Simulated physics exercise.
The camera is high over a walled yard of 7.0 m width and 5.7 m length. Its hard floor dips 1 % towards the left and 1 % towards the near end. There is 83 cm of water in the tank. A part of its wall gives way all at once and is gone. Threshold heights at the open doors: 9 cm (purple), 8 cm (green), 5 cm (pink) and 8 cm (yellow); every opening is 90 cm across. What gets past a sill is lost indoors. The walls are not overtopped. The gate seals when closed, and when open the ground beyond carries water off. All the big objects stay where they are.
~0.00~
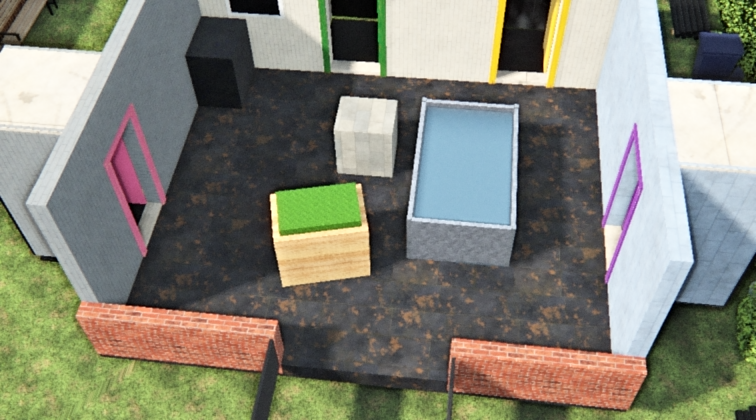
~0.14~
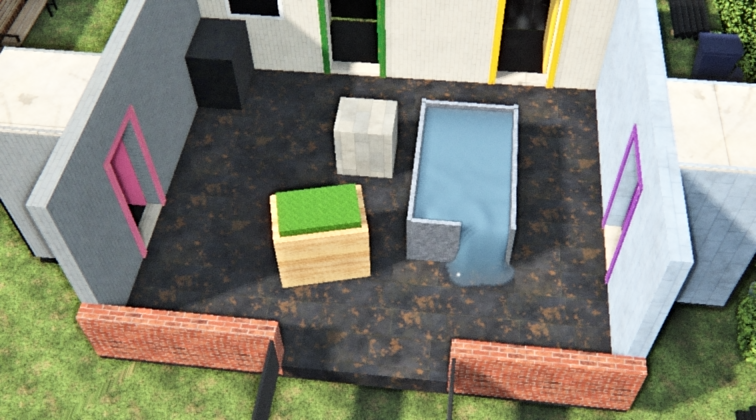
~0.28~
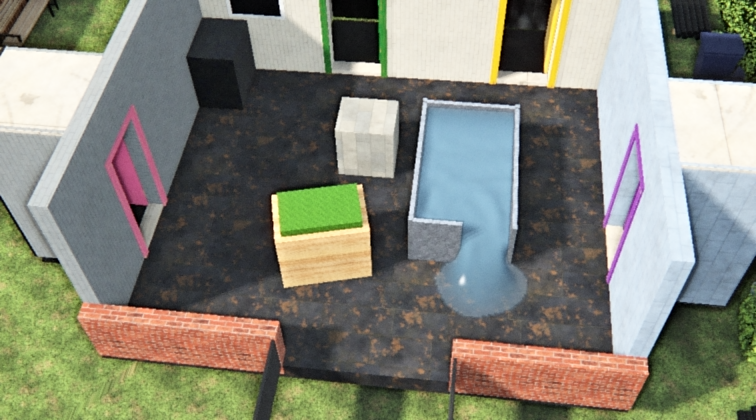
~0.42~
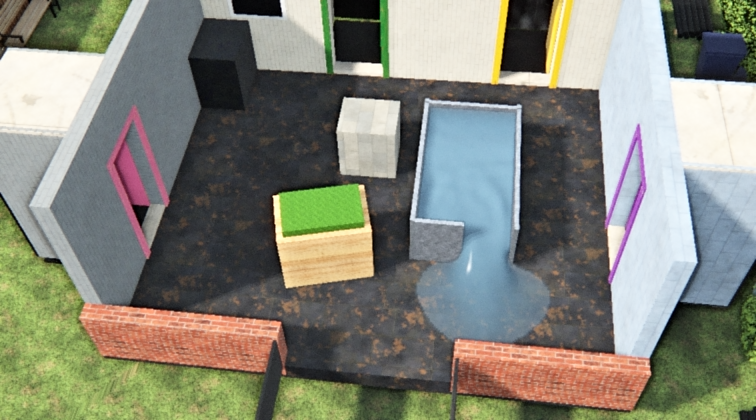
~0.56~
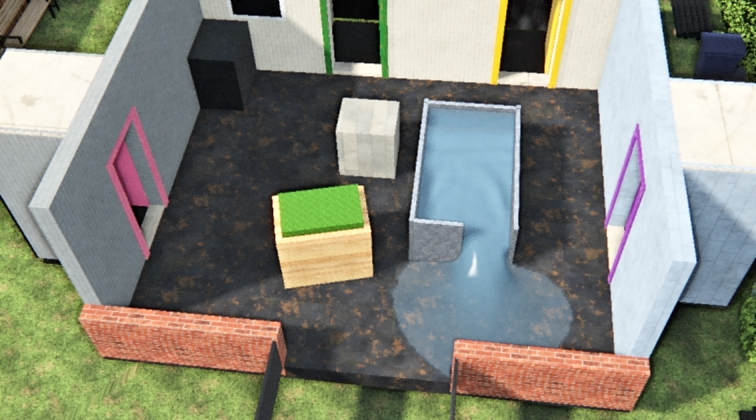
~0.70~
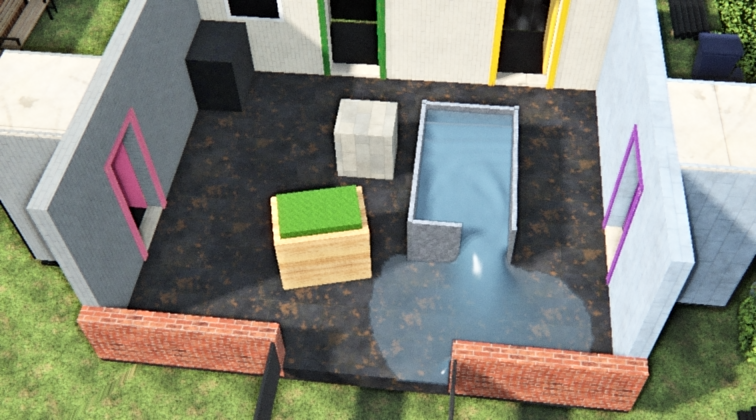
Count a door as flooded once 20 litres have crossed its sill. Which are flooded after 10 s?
The water let in: At the purple door it keeps below the limit; at the green door it stays under the limit; at the pink door it stays under the limit; at the yellow door it exceeds the limit.
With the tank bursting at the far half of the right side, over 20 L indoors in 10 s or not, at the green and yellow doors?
Then: Green not over, yellow over.
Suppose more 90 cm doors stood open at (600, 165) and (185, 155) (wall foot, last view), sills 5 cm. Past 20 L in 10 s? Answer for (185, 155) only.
There: Below.
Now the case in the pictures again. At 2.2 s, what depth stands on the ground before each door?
In cm: Purple 9, green 0, pink 0, yellow 0.
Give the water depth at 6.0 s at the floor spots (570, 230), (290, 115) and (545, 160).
About 5, 0 and 7 cm.
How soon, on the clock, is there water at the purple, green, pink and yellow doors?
Arrival: Purple 2.0 s, green 5.5 s, pink 6.0 s, yellow 3.4 s.
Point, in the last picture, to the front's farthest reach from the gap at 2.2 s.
At about (254, 349).
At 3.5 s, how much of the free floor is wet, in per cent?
Near 40 per cent is wet.
After 1.4 s water covers 15 % of the floor and is deepest (59 cm) near (608, 381); purple door not reached, green door not reached, pink door not reached, yellow door not reached.
After 2.2 s water covers 20 % of the floor and is deepest (44 cm) near (608, 381); purple door 9 cm at the sill, 0 L in, green door not reached, pink door not reached, yellow door not reached.
After 3.5 s water covers 40 % of the floor and is deepest (27 cm) near (487, 358); purple door 8 cm at the sill, 0 L in, green door not reached, pink door not reached, yellow door 4 cm at the sill, 0 L in.
After 6.0 s water covers 55 % of the floor and is deepest (18 cm) near (473, 369); purple door 6 cm at the sill, 0 L in, green door 2 cm at the sill, 0 L in, pink door 2 cm at the sill, 0 L in, yellow door 13 cm at the sill, 76 L in.
After 10.0 s water covers 80 % of the floor and is deepest (11 cm) near (487, 370); purple door 4 cm at the sill, 1 L in, green door 2 cm at the sill, 0 L in, pink door 4 cm at the sill, 0 L in, yellow door 6 cm at the sill, 106 L in.
